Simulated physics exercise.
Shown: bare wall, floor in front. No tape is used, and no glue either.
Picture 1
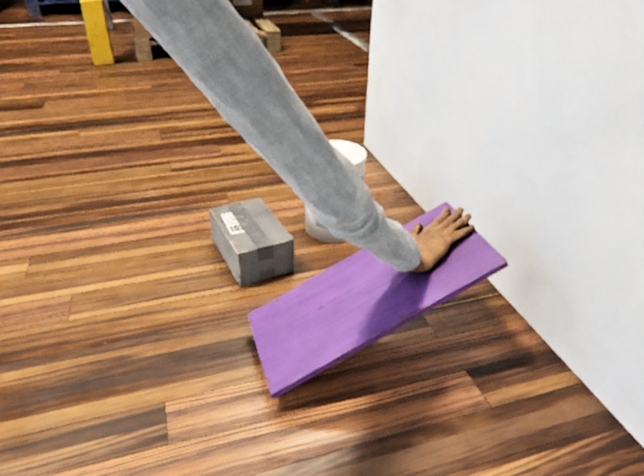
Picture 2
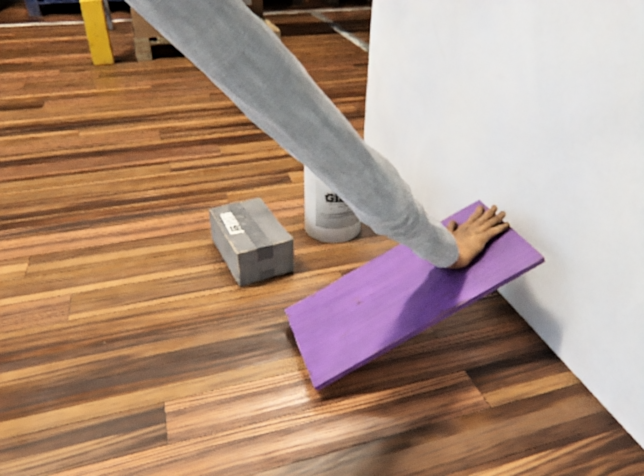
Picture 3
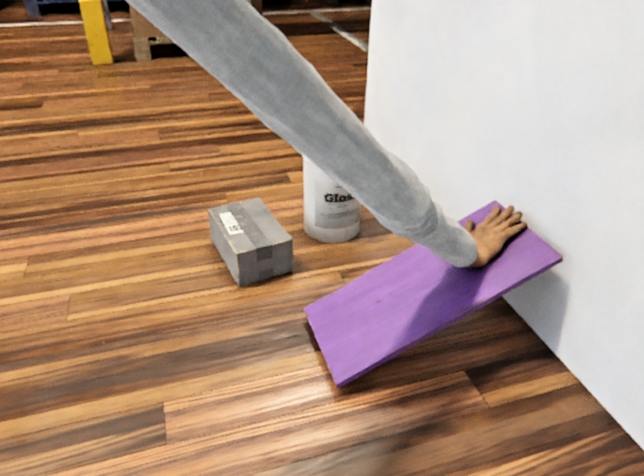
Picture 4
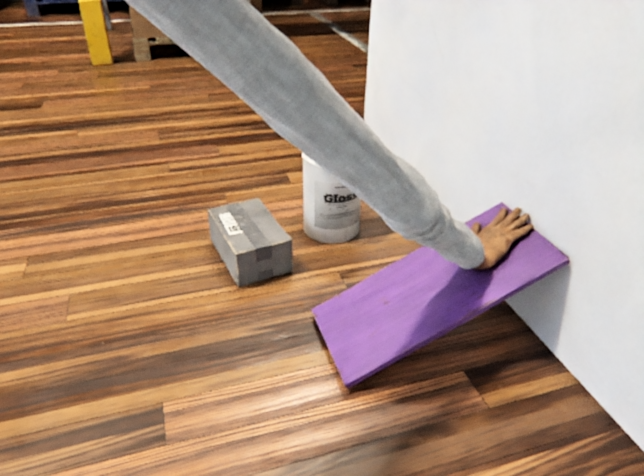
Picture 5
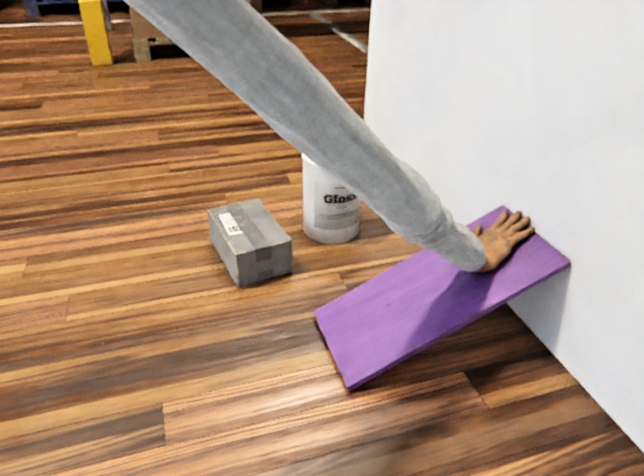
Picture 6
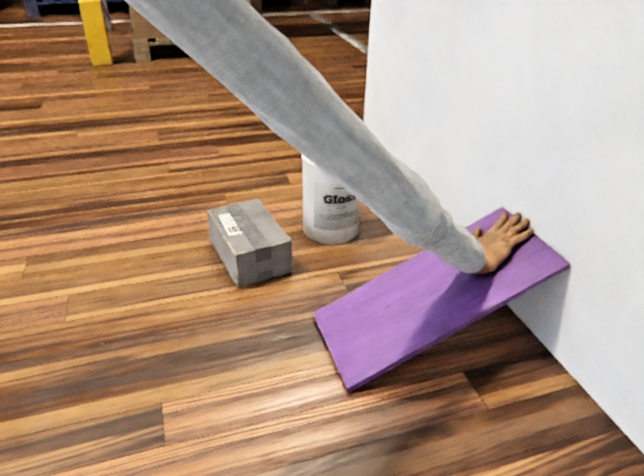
A purple board under a person's hand slides to the right across a wood-plank floor toward a bare white wall, seen from above at an angle by a still camera. A gray box sits left of center beside a white pail, which the gray-sleeved arm partly covers at first. The board's upper end comes against the wall, and then board and hand stay nearly motionless.
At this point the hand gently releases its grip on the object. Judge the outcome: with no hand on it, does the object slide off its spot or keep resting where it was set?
Loses its footing.
Then, 0.30 s past the last view, purple board 16° lower than it was left near (421, 316).
Then, 0.40 s past the last view, purple board 26° lower than it was left near (418, 325).
Finally, moved from the start, purple board; the other 2 still in place. Final places as the last picture's camera would see them, purple board near (416, 331). The board gives way.
